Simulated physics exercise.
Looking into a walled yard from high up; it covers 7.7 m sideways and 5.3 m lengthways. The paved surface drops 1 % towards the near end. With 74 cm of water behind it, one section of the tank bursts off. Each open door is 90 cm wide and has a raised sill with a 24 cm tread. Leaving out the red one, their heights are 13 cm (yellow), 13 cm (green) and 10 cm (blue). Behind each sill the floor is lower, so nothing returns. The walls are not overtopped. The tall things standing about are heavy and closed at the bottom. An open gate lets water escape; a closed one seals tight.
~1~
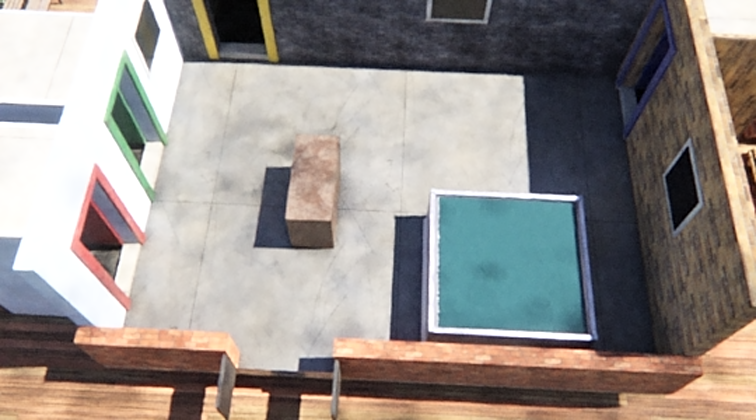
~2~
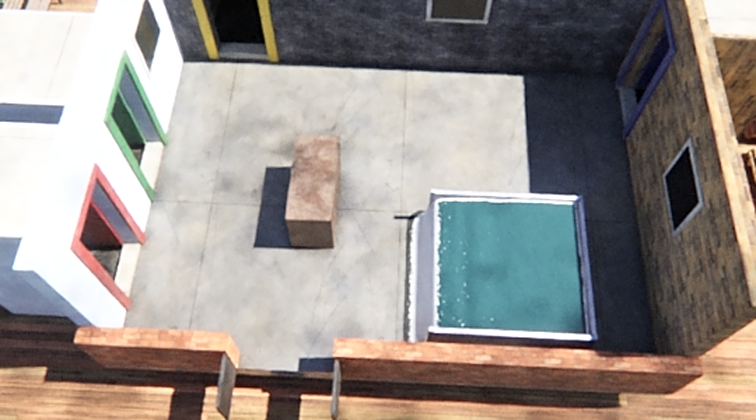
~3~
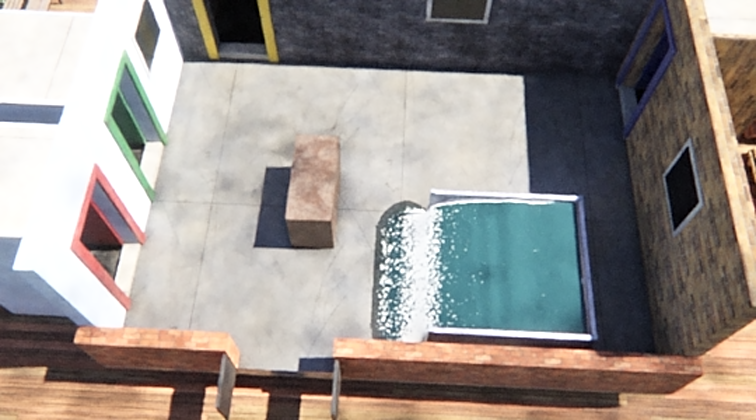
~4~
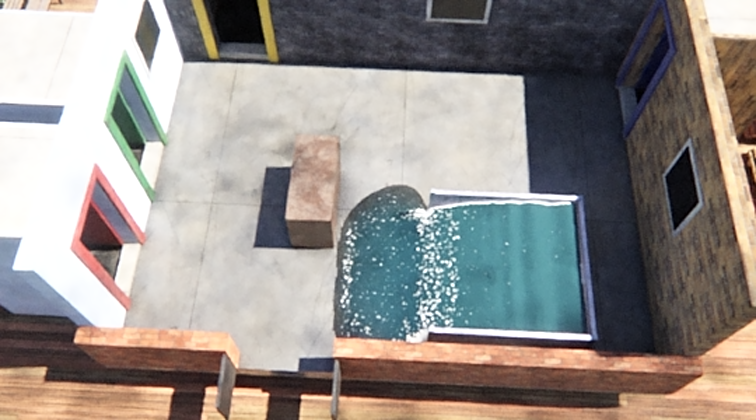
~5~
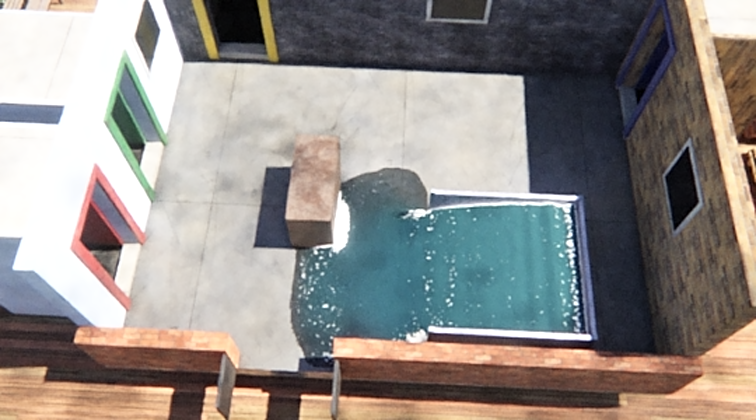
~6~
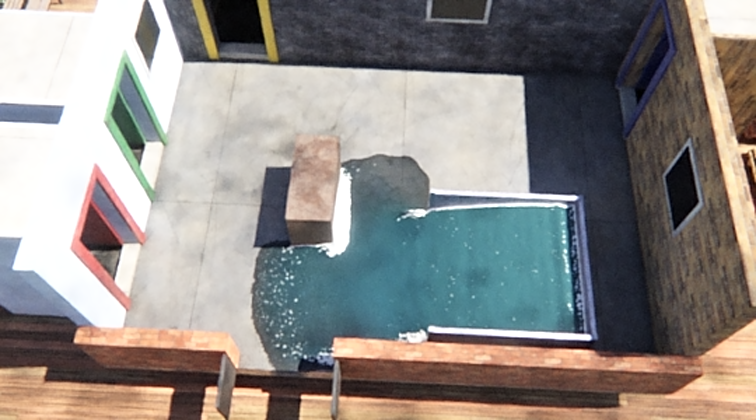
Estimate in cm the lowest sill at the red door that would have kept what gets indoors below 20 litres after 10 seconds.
About 31 cm.
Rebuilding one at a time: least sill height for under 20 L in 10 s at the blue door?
About 6.0 cm at blue.
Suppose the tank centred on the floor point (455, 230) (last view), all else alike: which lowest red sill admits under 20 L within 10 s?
About 14.0 cm.
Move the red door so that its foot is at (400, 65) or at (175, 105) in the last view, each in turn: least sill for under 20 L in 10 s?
Roughly 12.0 and 10.5 cm.
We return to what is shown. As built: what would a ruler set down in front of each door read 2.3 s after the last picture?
Depths in cm: Yellow 4, green 10, red 29, blue 0.
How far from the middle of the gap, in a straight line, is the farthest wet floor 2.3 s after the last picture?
About 5.6 m.
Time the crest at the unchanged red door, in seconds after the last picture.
Near 1.8 s.
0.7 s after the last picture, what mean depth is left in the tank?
Some 37 cm.
Then, 0.7 s after the last picture water covers 35 % of the floor, deepest (45 cm) near (342, 241); 10 cm at the red door, 14 litres in over its 6 cm sill.
Then, 2.3 s after the last picture water covers 55 % of the floor, deepest (38 cm) near (132, 346); 29 cm at the red door, 260 litres in over its 6 cm sill.
Then, 9.3 s after the last picture water covers 95 % of the floor, deepest (12 cm) near (613, 183); 5 cm at the red door, 476 litres in over its 6 cm sill.
At the red door as built, the water peaked near 31 cm, 1.7 s after the last picture.
Run again over the same 10 s with other heights there, 36 litres in over 28 cm, 3 litres over 38 cm. The limit of 20 litres is kept from about 31 cm up.
